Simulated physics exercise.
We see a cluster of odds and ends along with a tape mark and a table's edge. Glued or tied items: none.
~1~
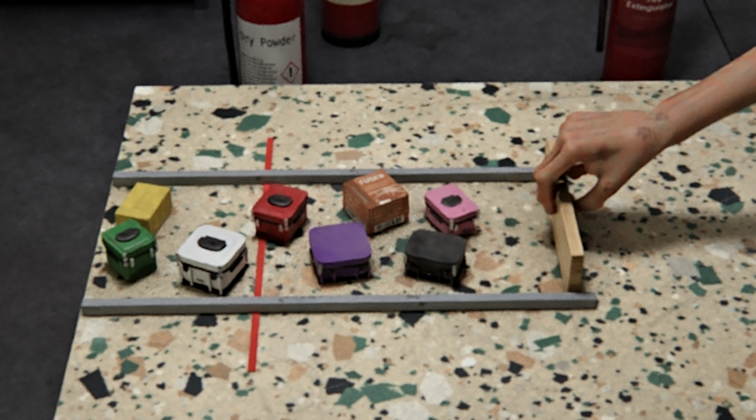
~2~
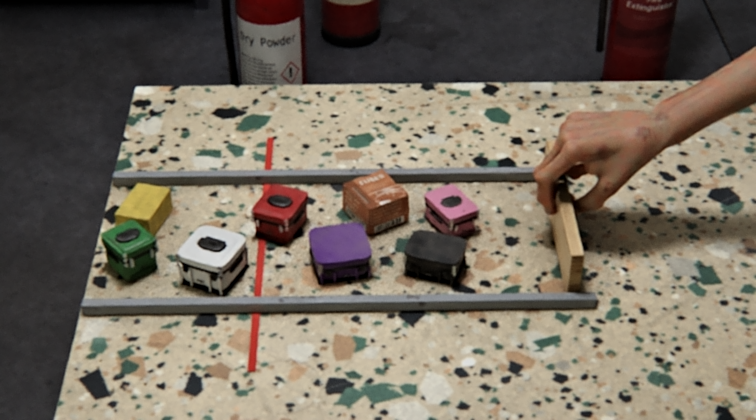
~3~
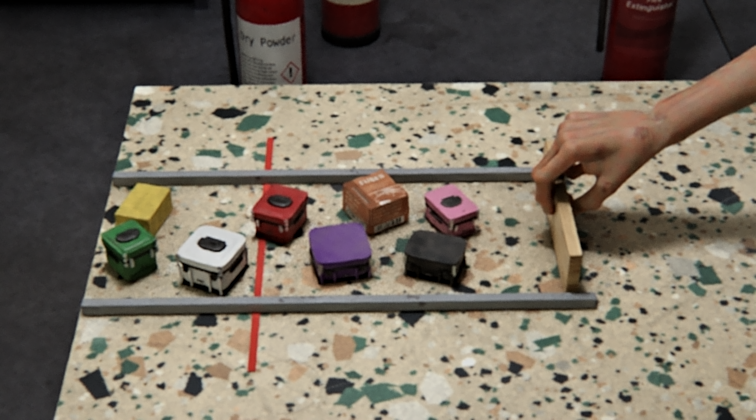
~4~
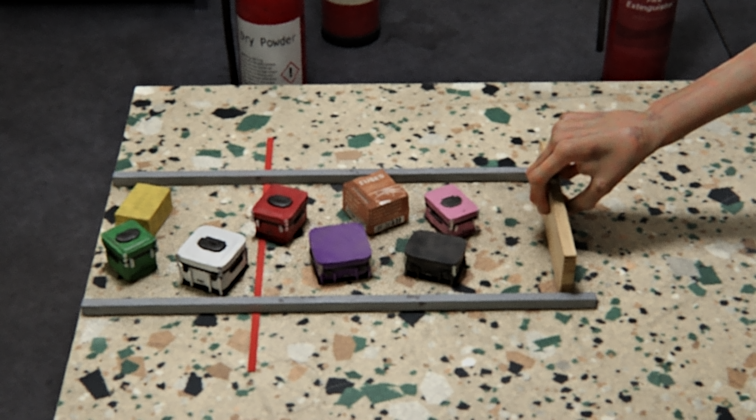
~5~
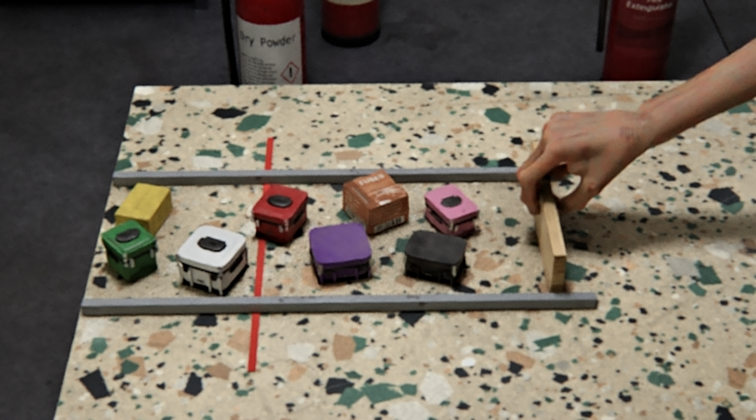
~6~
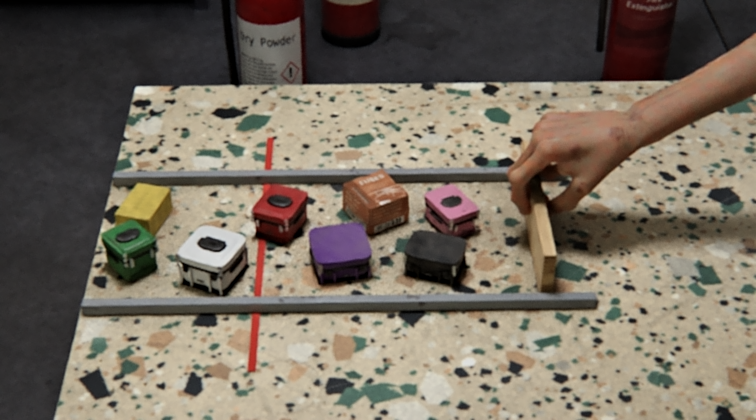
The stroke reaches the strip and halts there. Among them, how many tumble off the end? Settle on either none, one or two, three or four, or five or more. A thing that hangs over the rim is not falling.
The number that falls off comes to one or two.
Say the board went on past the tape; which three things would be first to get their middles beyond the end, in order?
The order goes the green case, the yellow block, and then the white case.
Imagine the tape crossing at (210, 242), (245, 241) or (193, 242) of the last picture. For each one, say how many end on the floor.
The counts: 3, 1 and 4.
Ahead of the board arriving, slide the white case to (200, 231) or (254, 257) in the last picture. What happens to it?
Result by position: It stays aboard / stays aboard.
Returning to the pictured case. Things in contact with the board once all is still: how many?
That comes to 2.
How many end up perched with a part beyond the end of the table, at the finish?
That'd be 0.
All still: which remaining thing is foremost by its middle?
The yellow block.
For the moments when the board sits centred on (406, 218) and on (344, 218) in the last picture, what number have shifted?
Counts: 4 and 6.
Soon after, none off yet; green case at rest near (130, 250); yellow block at rest near (144, 211); white case at rest near (213, 259).
At rest, the number that fall off is one or two; fallen, green case.
